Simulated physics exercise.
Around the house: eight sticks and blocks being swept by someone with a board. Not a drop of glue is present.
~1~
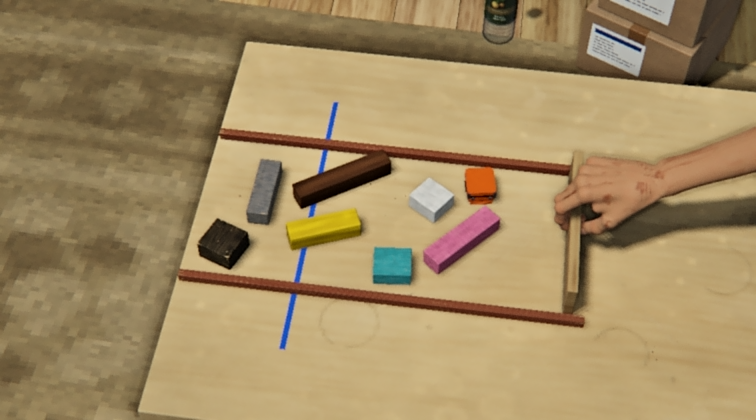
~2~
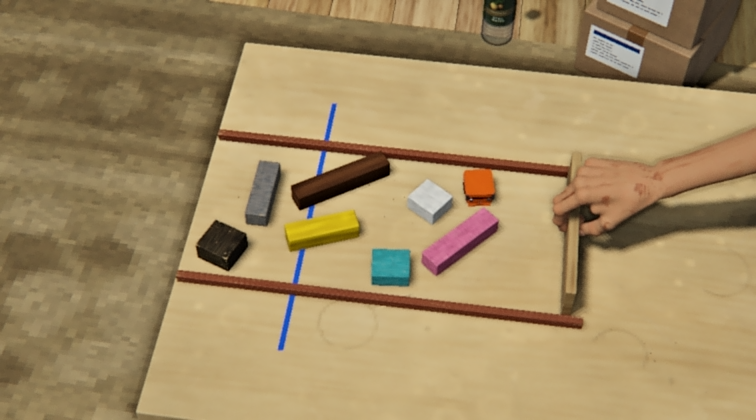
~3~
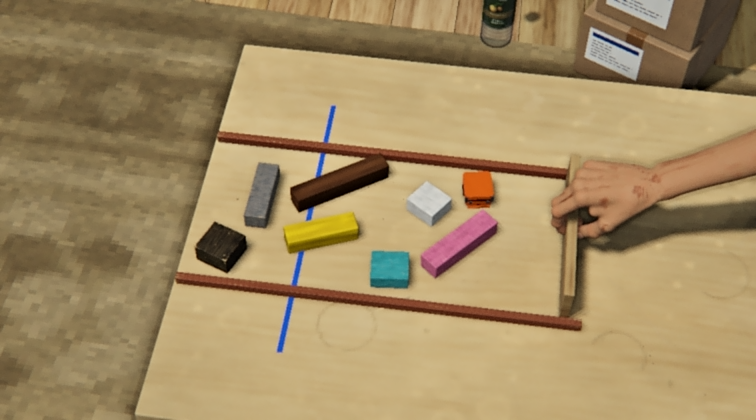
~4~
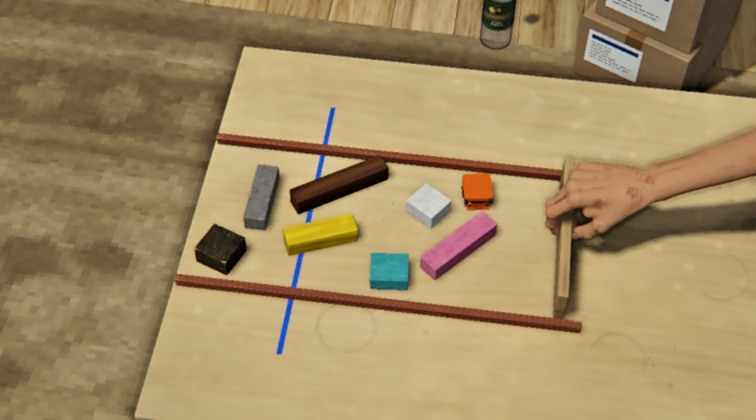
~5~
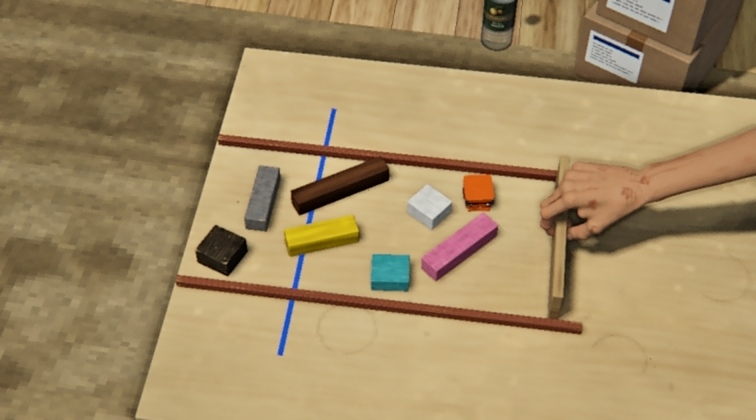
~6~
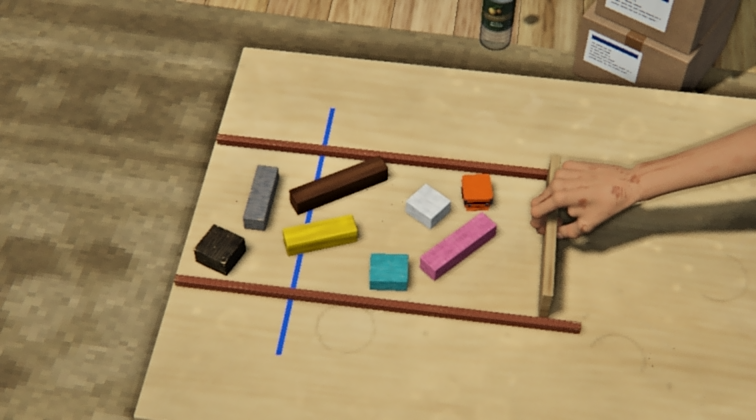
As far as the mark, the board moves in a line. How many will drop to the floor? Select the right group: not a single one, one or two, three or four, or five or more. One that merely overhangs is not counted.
The right group is not a single one.
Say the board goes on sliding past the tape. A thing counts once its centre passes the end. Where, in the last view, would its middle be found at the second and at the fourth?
At (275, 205) for the second, at (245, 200) for the fourth.
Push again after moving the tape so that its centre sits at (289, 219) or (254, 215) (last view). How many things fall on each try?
Try 1: 0; try 2: 3.
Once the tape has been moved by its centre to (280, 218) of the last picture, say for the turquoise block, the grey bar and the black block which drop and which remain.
The turquoise block: It is still there. The grey bar: It is gone. The black block: It is still there.
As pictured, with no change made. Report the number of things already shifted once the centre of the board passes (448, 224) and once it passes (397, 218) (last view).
The count is 3 at the first point and 5 at the second.
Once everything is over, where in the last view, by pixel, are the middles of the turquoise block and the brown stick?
Listed in order, first is (257, 259) and the other is (253, 181).
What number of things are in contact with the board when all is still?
It touches 2.
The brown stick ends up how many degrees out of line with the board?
It comes to around 20 degrees.
Soon after, none off yet; black block at rest near (220, 250); grey bar at rest near (261, 198); yellow stick at rest near (320, 235).
After that, none off yet; black block at rest near (220, 250); grey bar at rest near (261, 198); yellow stick moving near (316, 235).
In the end, the number that fall off is zero.
